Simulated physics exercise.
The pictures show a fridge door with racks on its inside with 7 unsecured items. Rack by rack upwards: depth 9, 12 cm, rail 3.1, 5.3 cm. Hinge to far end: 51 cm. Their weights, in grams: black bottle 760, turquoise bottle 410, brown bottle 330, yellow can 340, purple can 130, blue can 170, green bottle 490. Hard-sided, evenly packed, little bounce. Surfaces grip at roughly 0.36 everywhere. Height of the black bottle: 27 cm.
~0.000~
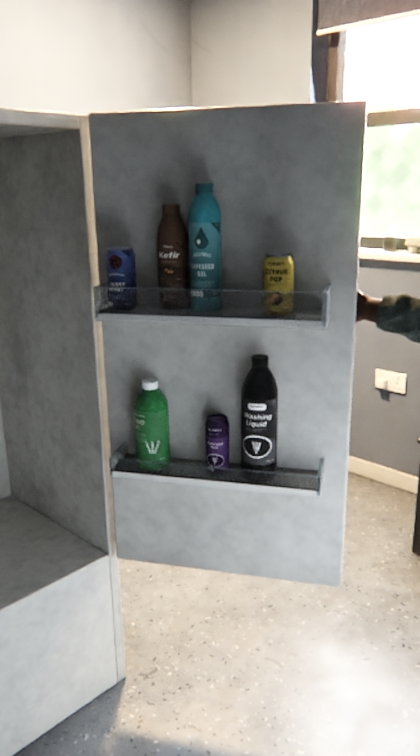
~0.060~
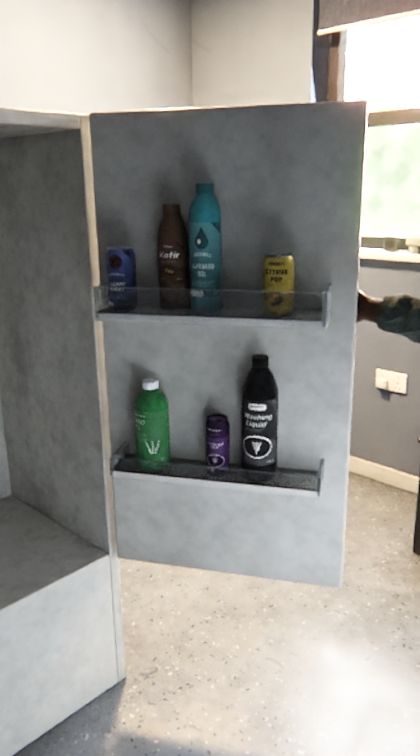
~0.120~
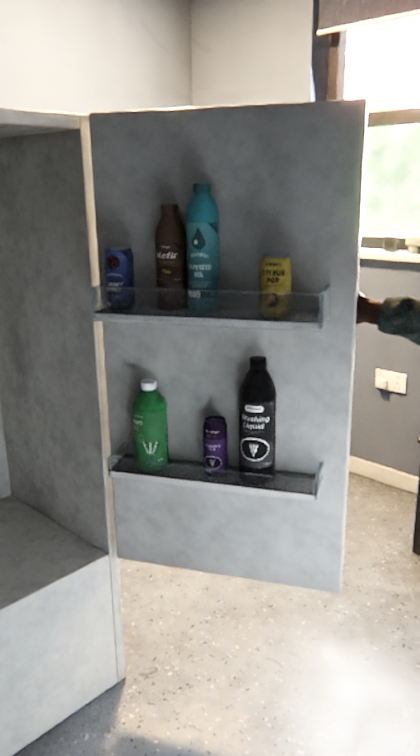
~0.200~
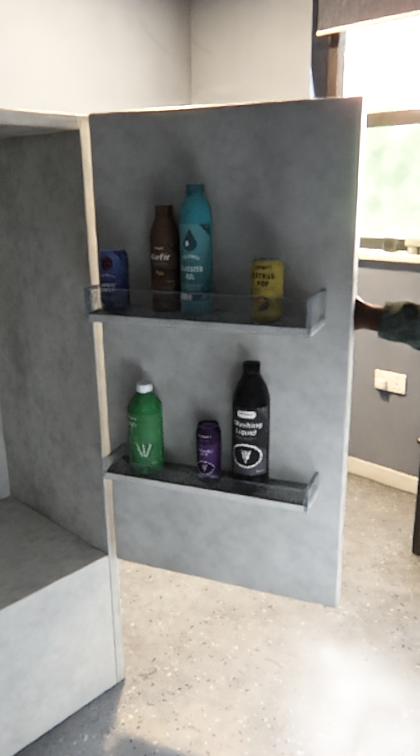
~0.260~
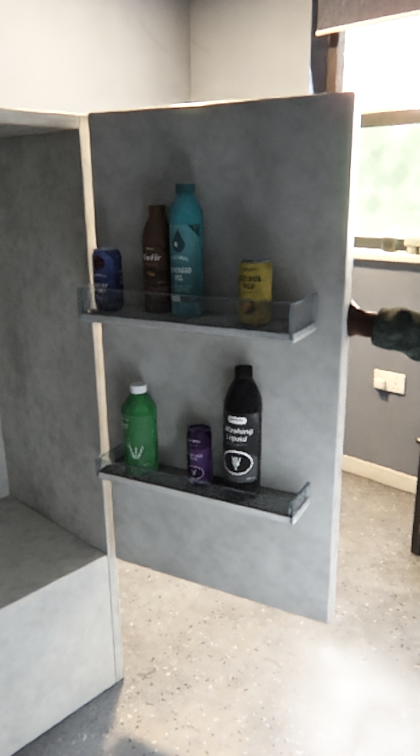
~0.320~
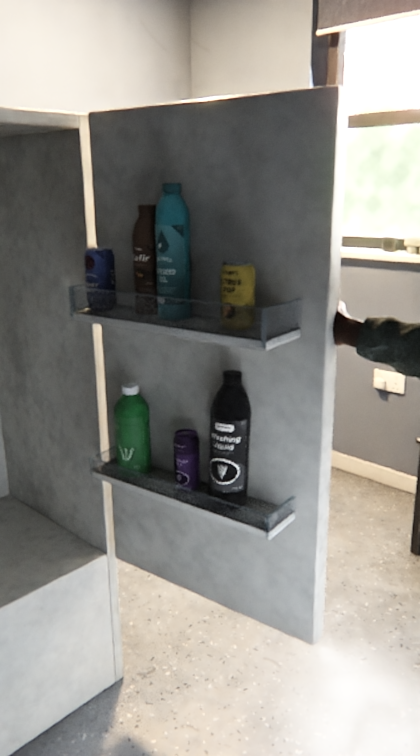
In this clip, an open grey fridge door holding bottles and cans on two racks stays nearly still at first, then swings partway inward as a hand at its right edge pushes it, the items remaining upright on their racks.
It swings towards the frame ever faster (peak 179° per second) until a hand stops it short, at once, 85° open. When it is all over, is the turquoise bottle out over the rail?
The turquoise bottle jumps its rail.
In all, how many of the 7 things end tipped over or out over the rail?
That comes to 3.
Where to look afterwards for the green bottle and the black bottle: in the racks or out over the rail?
The green bottle is still in the racks; the black bottle finishes out over the rail.
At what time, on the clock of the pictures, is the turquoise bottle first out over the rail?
Near 0.6 s.
After 0.52 s, door 85° open; black bottle now out over the rail; turquoise bottle 27° off upright near (113, 256); purple can 19° off upright.
After 0.72 s, door 85° open; turquoise bottle now out over the rail; brown bottle 20° off upright; purple can 9° off upright.
After 0.92 s, door 85° open; brown bottle 29° off upright; purple can 12° off upright; yellow can moved 2 cm.
After 1.22 s, door 85° open; brown bottle 30° off upright; purple can 5° off upright; yellow can moved 2 cm.
In the end (2.6 s), out over the rail, black bottle and turquoise bottle; toppled in the racks, brown bottle; the other 4 under 5 cm from the start.
